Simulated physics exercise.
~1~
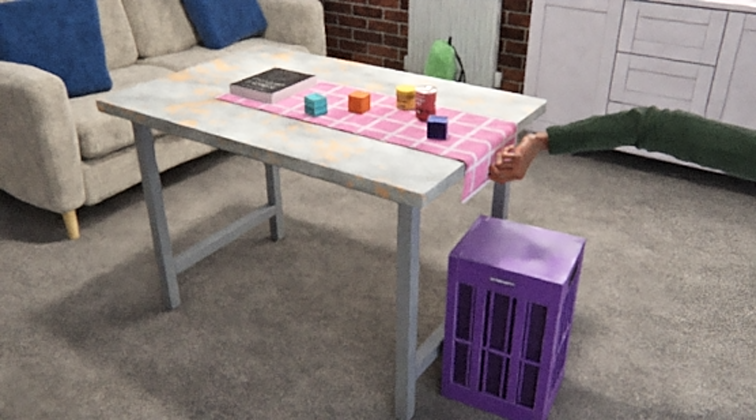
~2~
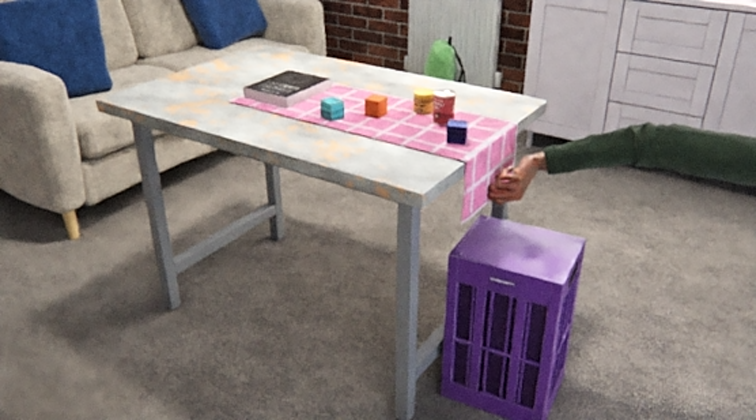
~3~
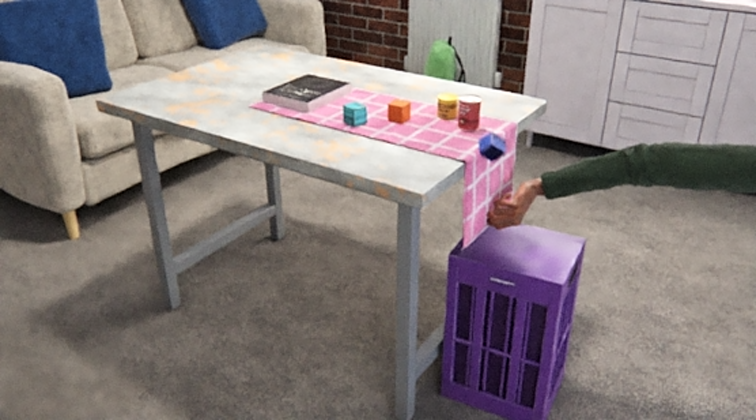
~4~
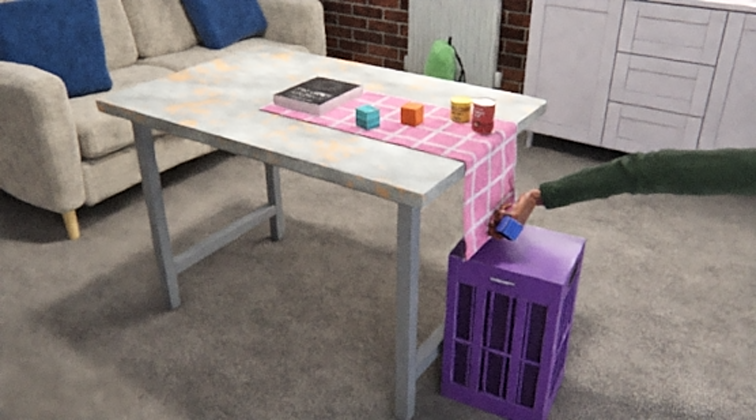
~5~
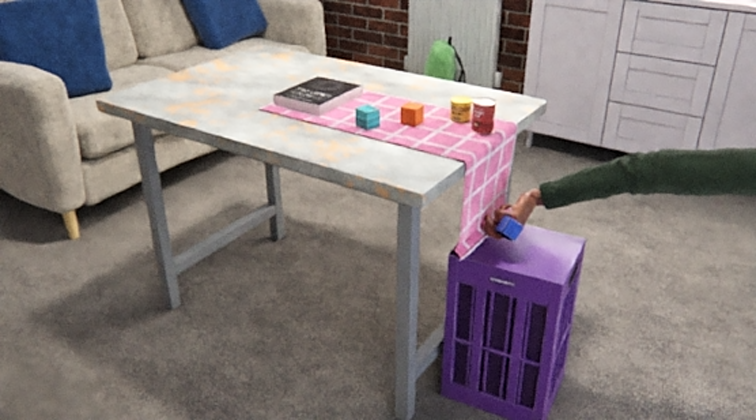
A pink checked runner lies across a pale, worn table in a carpeted living room, seen from slightly above by a still camera, with a beige sofa behind and a purple crate below the right end. On the runner sit a dark book, teal and orange cubes, a yellow pot, a red can and a blue cube. A green-sleeved hand draws the hanging end down, and everything slides right. The blue cube tips over the edge and drops to beside the hand above the crate. The hem reaches the crate, the hand stays there, and the other things remain upright on the table.
